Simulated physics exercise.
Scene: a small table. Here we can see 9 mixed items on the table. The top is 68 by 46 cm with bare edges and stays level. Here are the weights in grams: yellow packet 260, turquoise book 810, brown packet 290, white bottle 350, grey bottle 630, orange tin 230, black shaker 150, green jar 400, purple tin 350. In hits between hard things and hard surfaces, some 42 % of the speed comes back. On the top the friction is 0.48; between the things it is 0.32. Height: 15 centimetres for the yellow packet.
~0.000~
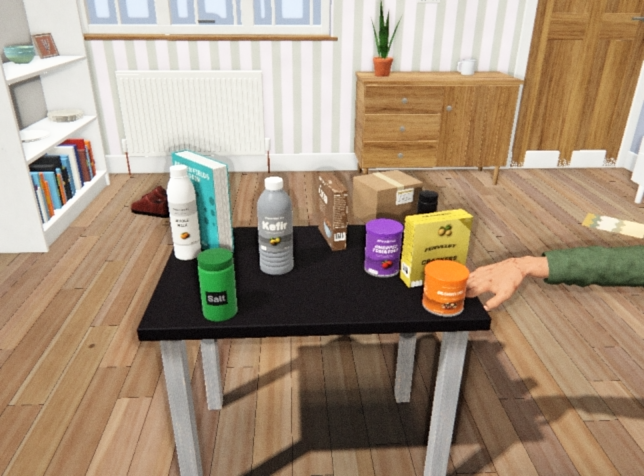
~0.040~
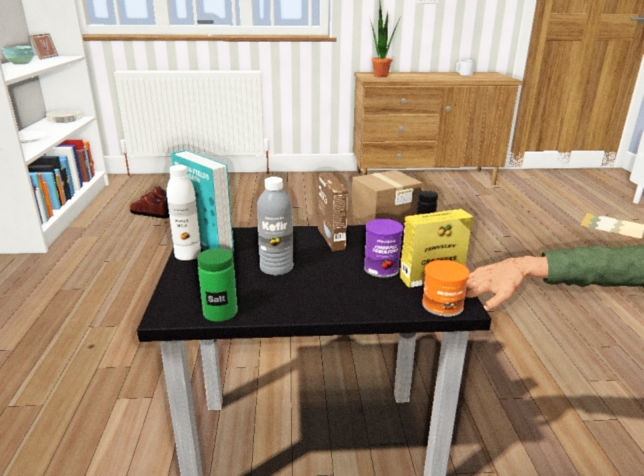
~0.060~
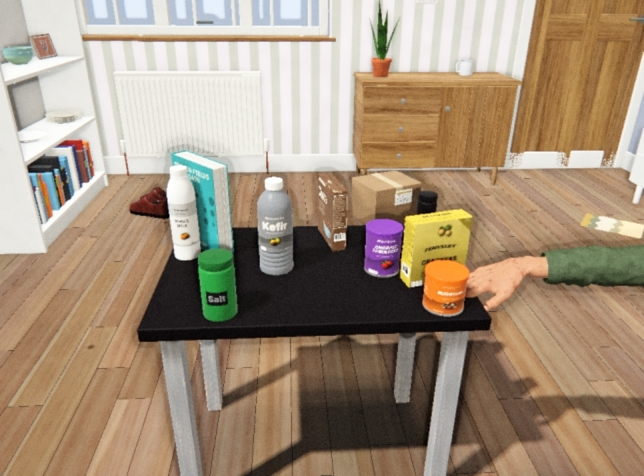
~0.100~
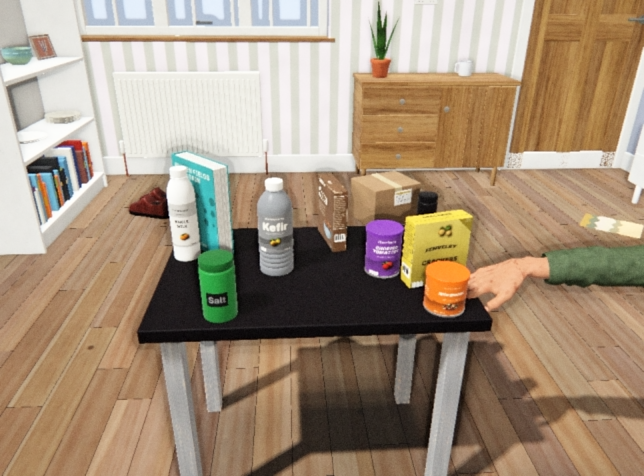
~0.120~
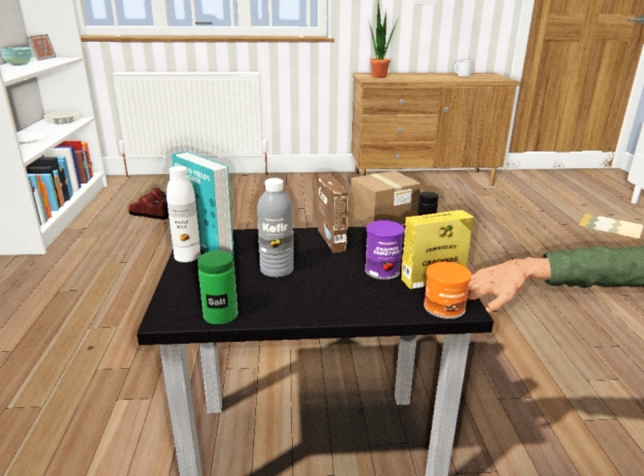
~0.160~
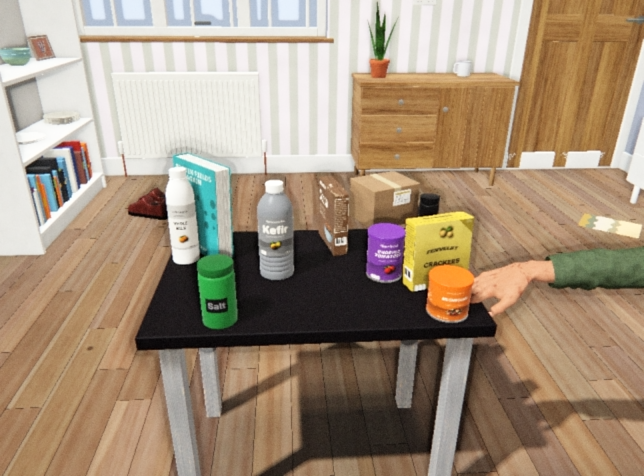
A black-topped small table crowded with groceries stands on a wooden floor, seen from slightly above in a room with a radiator, bookshelf and wooden sideboard. A white bottle, turquoise book and green jar sit left, a grey bottle and brown packet centrally, and purple and orange tins, a yellow packet and black shaker right. A green-sleeved hand stays by the orange tin while everything barely shifts, the camera still.
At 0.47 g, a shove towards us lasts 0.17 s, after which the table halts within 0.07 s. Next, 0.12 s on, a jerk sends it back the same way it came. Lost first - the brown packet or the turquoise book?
Answer: The latter.
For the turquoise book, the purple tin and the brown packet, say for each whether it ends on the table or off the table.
Turquoise book: Goes out of bounds; purple tin: Stays in bounds; brown packet: Stays in bounds.
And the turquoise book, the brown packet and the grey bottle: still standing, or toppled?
Here's how it ends: The turquoise book comes down, the brown packet never goes down, and the grey bottle comes down.
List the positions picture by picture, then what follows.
Brown packet (332, 211); turquoise book (203, 203), in the first frame.
Grey bottle (275, 226); orange tin (445, 288), in the second frame.
Green jar (218, 285), in the third frame.
Purple tin (384, 249); yellow packet (436, 249), in the fourth frame.
Table 1 cm from its start; white bottle (183, 214); grey bottle (276, 227), in the fifth frame.
Table 2 cm from its start; brown packet (333, 215); turquoise book (203, 207), in the sixth frame.
By 0.66 s, orange tin and green jar now off the table; turquoise book tilted 68° near (168, 229); brown packet 2 cm from its spot near (333, 214).
By 1.16 s, yellow packet and turquoise book now off the table; white bottle on its side; grey bottle on its side.
When it is over (4.1 s), off the table, yellow packet, turquoise book, orange tin and green jar; lying over on the table, white bottle, grey bottle and black shaker; the other 2 within 5 cm of the start. End places, in pixels of the last picture, brown packet near (332, 211), turquoise book near (145, 455). Brown packet was never lost; turquoise book went at 0.60 s.
